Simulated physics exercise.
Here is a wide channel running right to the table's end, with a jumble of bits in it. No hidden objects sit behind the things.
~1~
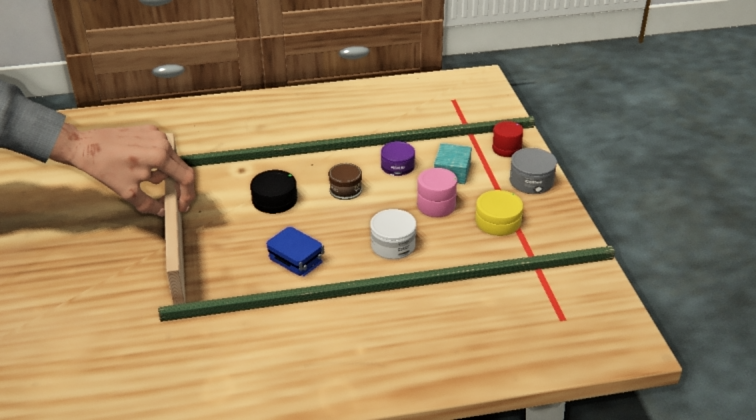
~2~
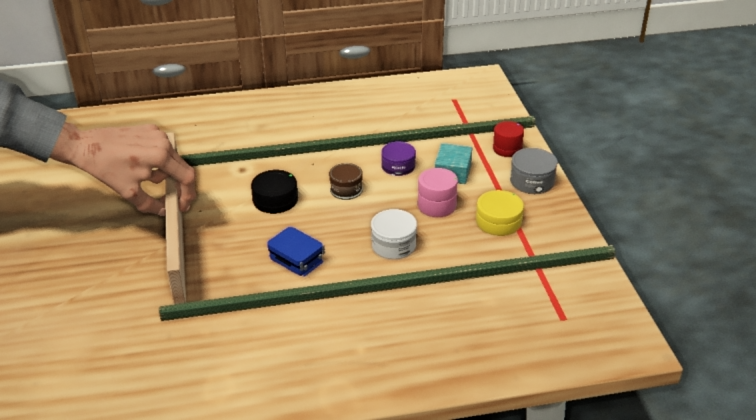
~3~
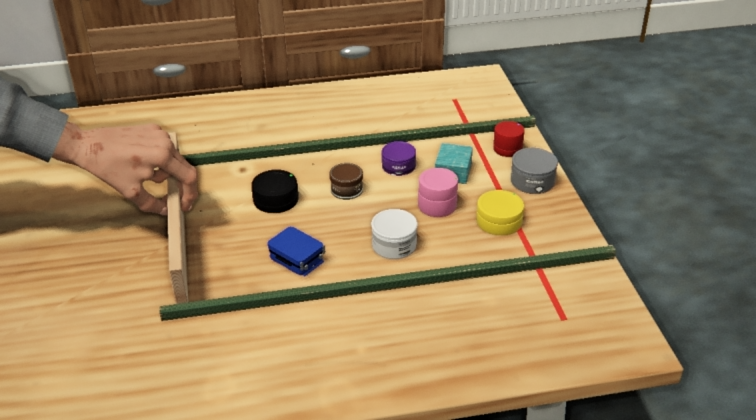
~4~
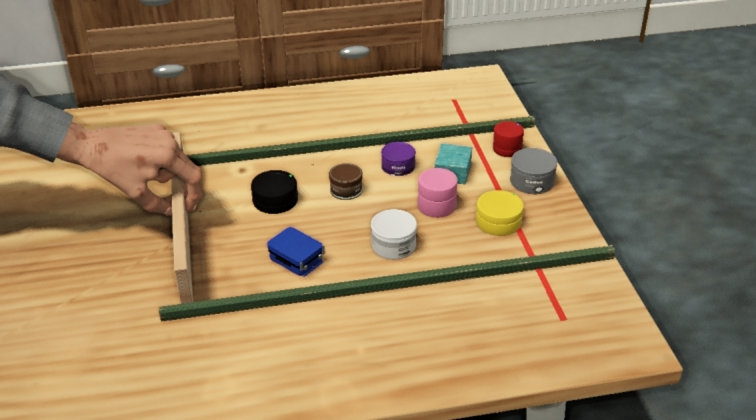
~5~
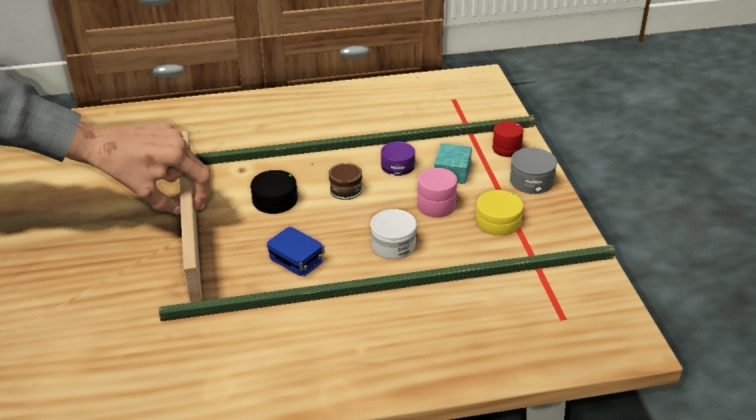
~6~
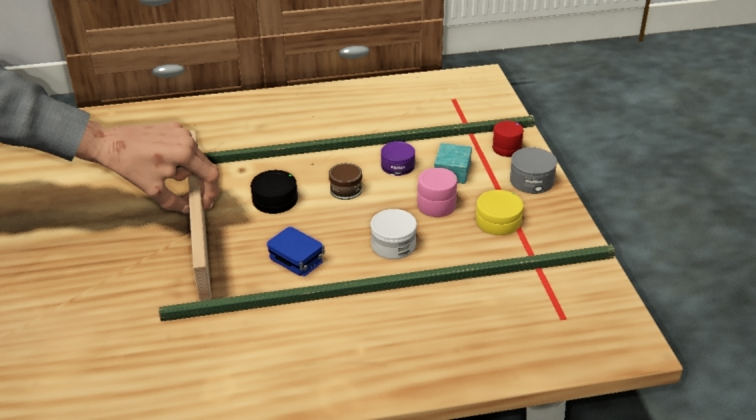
The footage shows a hand holding a small wooden board upright between two green strips on a table, sliding it slightly to the right toward scattered colourful tubs and lids, which stay still around a red line.
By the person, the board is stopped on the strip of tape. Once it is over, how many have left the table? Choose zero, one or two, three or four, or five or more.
One or two of them have left the table.
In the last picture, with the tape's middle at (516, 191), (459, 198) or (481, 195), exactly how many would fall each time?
The counts would be 1, 0 and 0.
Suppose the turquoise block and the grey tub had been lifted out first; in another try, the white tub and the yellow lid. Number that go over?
The counts: 0 and 1.
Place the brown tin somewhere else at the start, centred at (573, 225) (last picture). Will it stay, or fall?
From that start the object does not stay.
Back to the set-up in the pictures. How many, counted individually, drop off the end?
I count 1 in all.
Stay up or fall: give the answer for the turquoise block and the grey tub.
Result: Turquoise block still up, grey tub down.
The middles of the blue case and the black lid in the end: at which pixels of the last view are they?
The blue case settles near (539, 229); as for the black lid, near (514, 167).
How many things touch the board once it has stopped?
4 of them.
Soon after, none off yet; grey tub at rest near (533, 170); red lid at rest near (508, 139); yellow lid at rest near (499, 212).
Then, none off yet; grey tub moving near (541, 170); red lid at rest near (508, 138); yellow lid moved about its own width near (538, 199).
By the end, the number that fall off is one or two; fallen, grey tub.
